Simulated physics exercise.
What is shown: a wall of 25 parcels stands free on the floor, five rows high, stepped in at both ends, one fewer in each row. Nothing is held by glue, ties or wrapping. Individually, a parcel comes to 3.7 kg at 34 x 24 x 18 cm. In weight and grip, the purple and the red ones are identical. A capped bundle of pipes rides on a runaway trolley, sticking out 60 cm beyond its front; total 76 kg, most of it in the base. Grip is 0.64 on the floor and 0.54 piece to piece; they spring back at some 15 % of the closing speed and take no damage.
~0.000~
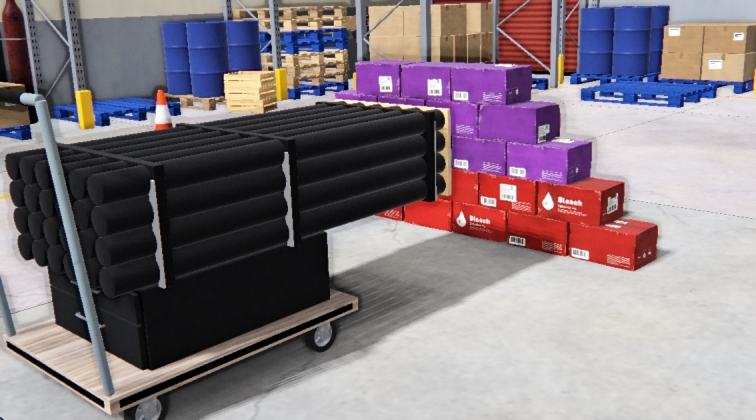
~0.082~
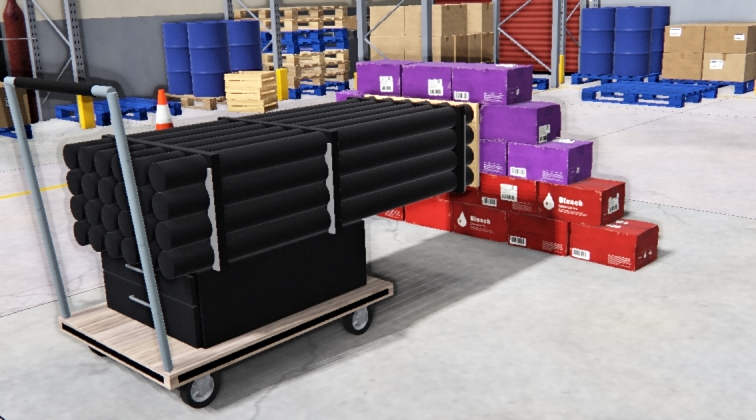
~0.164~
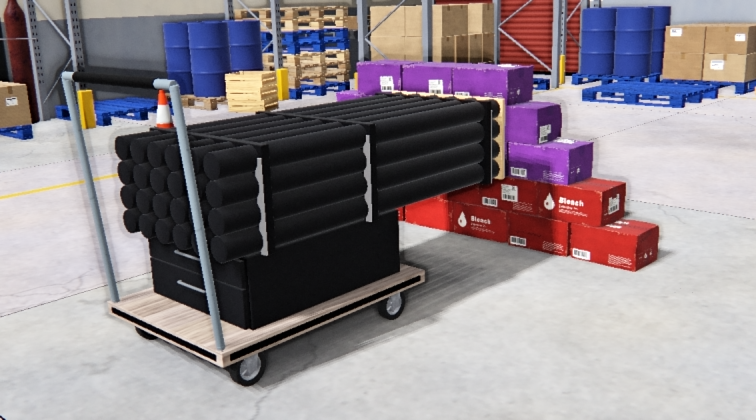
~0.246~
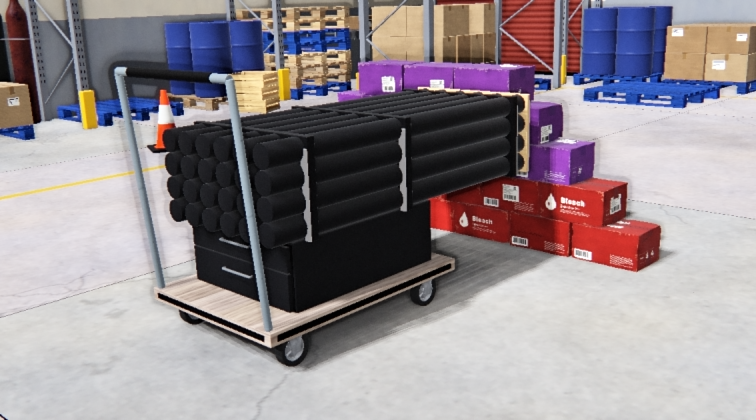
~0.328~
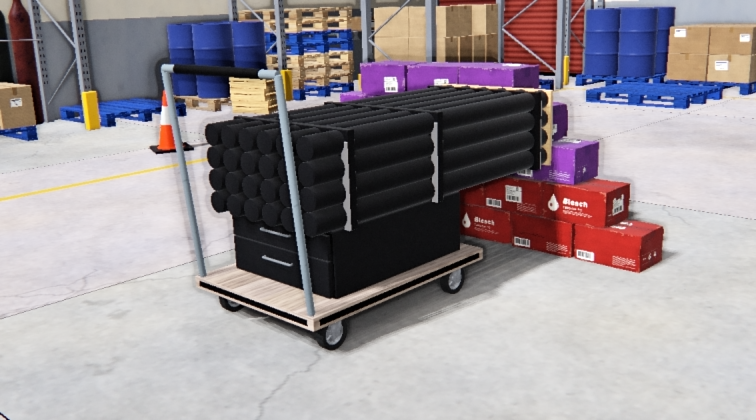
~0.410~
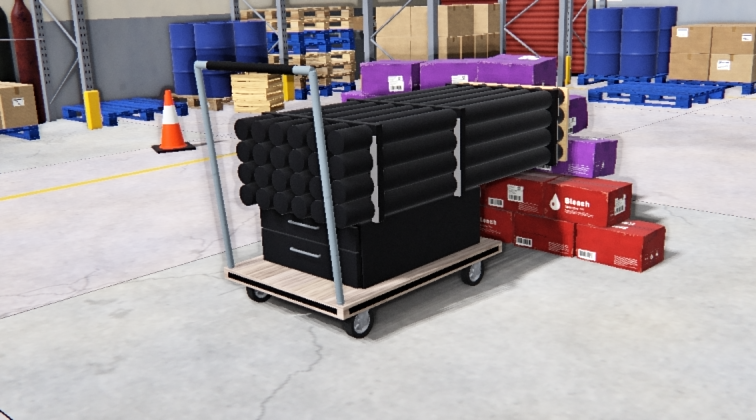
The clip opens on a trolley stacked with long black pipes at the left, short of a stepped wall of purple and red boxes in a warehouse. With nobody pushing it, it rolls away to the right, its pipes reaching the wall and nudging several boxes slightly out of line, all still stacked.
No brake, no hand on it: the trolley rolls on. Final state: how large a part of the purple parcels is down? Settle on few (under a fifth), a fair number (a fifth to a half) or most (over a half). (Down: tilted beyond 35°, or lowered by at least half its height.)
Verdict: Most.
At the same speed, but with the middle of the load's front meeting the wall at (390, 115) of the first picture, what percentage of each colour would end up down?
Red 0 %, purple 80 %.
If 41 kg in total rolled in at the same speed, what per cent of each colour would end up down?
You'd get red 10 and purple 80 percent.
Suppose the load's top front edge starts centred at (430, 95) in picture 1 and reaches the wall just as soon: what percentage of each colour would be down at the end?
Down at the end: Red 20 per cent, purple 80 per cent.
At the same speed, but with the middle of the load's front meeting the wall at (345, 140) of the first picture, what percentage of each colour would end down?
Red 20%, purple 80%.
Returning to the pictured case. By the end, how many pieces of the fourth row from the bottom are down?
From that row, 3 end down.
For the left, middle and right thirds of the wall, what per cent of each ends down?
The left third ends at 0 per cent, the middle at 60 per cent and the right at 30 per cent.
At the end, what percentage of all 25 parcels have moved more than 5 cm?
Shifted share: 65 %.
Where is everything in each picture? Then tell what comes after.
In the first picture (places mark the middle of the side facing us), load (441, 138) 73 cm short of the wall; top purple parcel (478, 86); nothing disturbed.
The second picture shows load (470, 131) 54 cm short of the wall; top purple parcel (478, 86).
The third picture shows load (497, 125) 35 cm short of the wall; top purple parcel (479, 86).
The fourth picture shows load (522, 120) 16 cm short of the wall; top purple parcel (480, 86).
The fifth picture shows load (546, 115) 22 mm into the wall's line; top purple parcel (485, 85) shifted 20 mm; 6 disturbed, none down.
The sixth picture shows load (562, 112) 15 cm into the wall's line; top purple parcel (505, 80) leaning 5°; steepest lean 5°, the parcel at (606, 159); 9 disturbed, none down.
After 0.68 s, load 55 cm past the wall's line, still rolling; 7 of the 12 purple parcels down (7 of 25 in all colours); top purple parcel leaning 27°, 25 cm lower.
After 1.08 s, load 84 cm past the wall's line, still rolling; 9 of the 12 purple parcels down (9 of 25 in all colours); top purple parcel on its side.
At rest (2.7 s), load 87 cm past the wall's line, stopped; 9 of the 12 purple parcels down (10 of 25 in all colours); top purple parcel upside down; top red parcel unmoved. That is 75 per cent. As the last picture would show them, middles, top purple parcel near (611, 153), top red parcel near (378, 166).
